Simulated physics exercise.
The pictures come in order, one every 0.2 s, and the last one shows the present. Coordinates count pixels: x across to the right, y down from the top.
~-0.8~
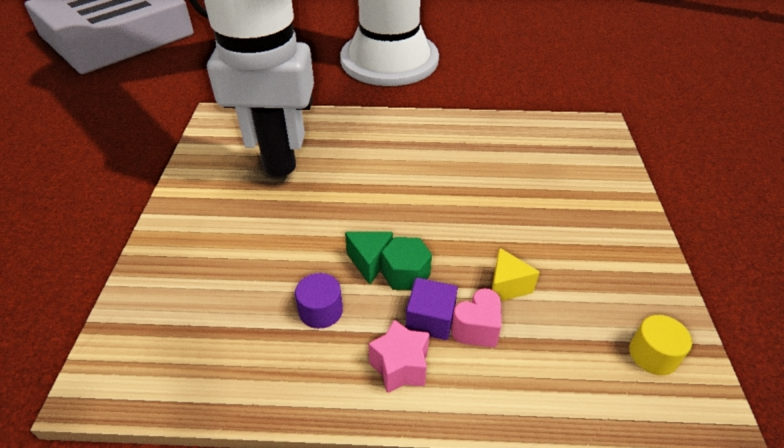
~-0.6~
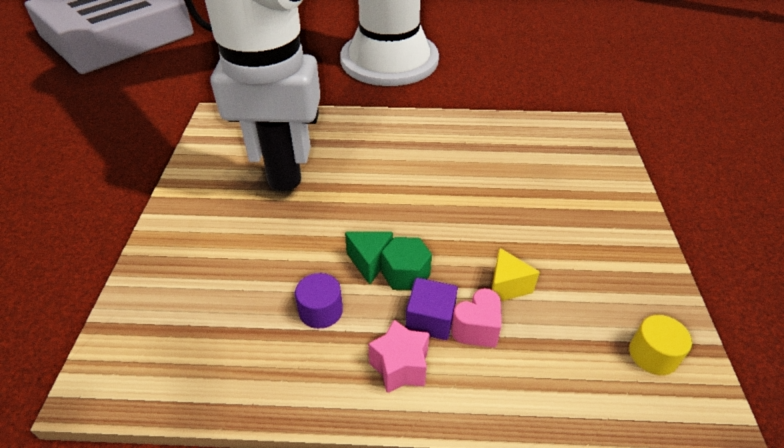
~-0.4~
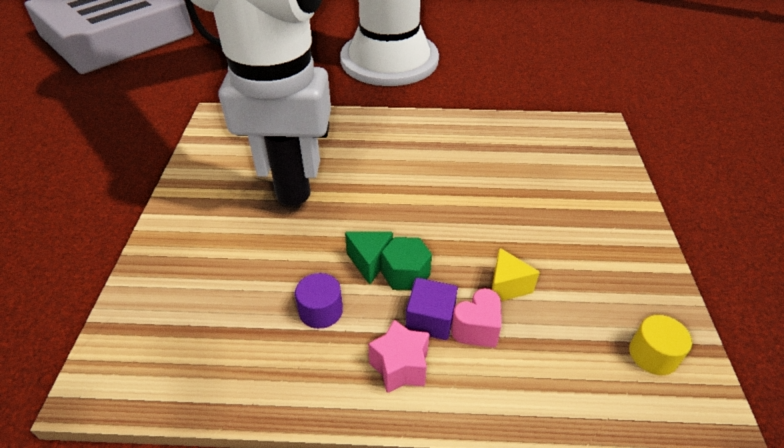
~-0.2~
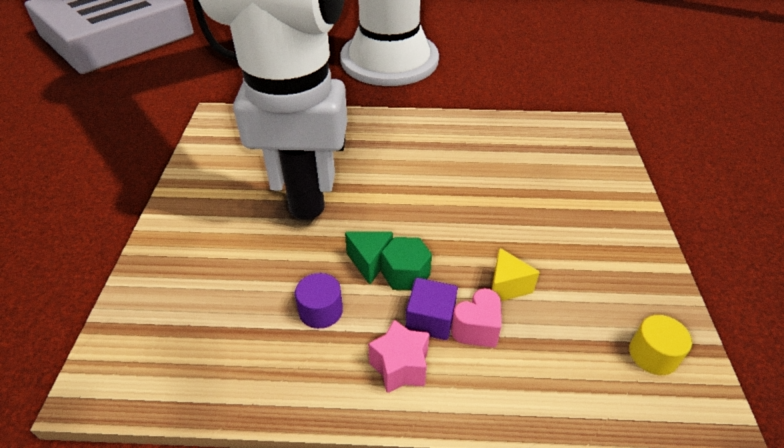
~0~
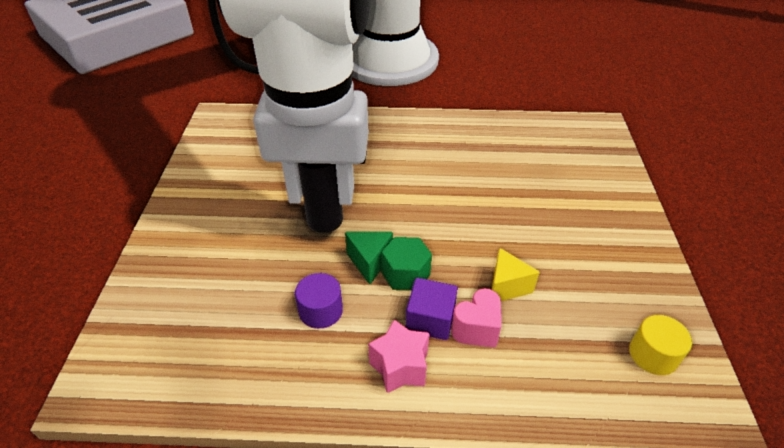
A robot arm with a black stick slid slowly toward the right and nearer the viewer over a striped wooden board, approaching the green triangle, while all the colorful blocks stayed still.
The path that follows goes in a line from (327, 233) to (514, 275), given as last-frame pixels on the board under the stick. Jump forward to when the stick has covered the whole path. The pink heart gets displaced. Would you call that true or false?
That statement is not accurate.
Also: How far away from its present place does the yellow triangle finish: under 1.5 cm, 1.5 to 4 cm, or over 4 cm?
Displaced 1.5 to 4 cm.
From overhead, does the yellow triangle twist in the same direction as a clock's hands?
I expect so.
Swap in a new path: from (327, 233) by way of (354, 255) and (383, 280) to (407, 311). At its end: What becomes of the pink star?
Moved.
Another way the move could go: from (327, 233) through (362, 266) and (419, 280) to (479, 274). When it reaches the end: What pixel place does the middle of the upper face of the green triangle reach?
Pixel (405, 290).
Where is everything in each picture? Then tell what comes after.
In the first picture, stick tip at (280, 168); block tops, green triangle at (369, 241); green hexagon at (407, 252); pink heart at (481, 308); yellow triangle at (511, 267).
In the second picture, stick at (285, 181); blocks unchanged.
In the third picture, stick at (294, 196); blocks unchanged.
In the fourth picture, stick at (307, 209); blocks unchanged.
In the fifth picture, stick at (325, 221); green triangle at (369, 241); green hexagon at (407, 252); pink heart at (481, 308); yellow triangle at (511, 267).
What follows on the original path. One third of the way, stick at (387, 235); green triangle at (371, 250); green hexagon at (410, 256).
Two thirds of the way, stick at (451, 248); green triangle at (372, 250); green hexagon at (417, 263), turned 15° clockwise.
At the end, stick at (517, 264); green triangle at (372, 250); green hexagon at (417, 263), turned 15° clockwise; pink heart in place; yellow triangle at (535, 279), turned 65° clockwise.
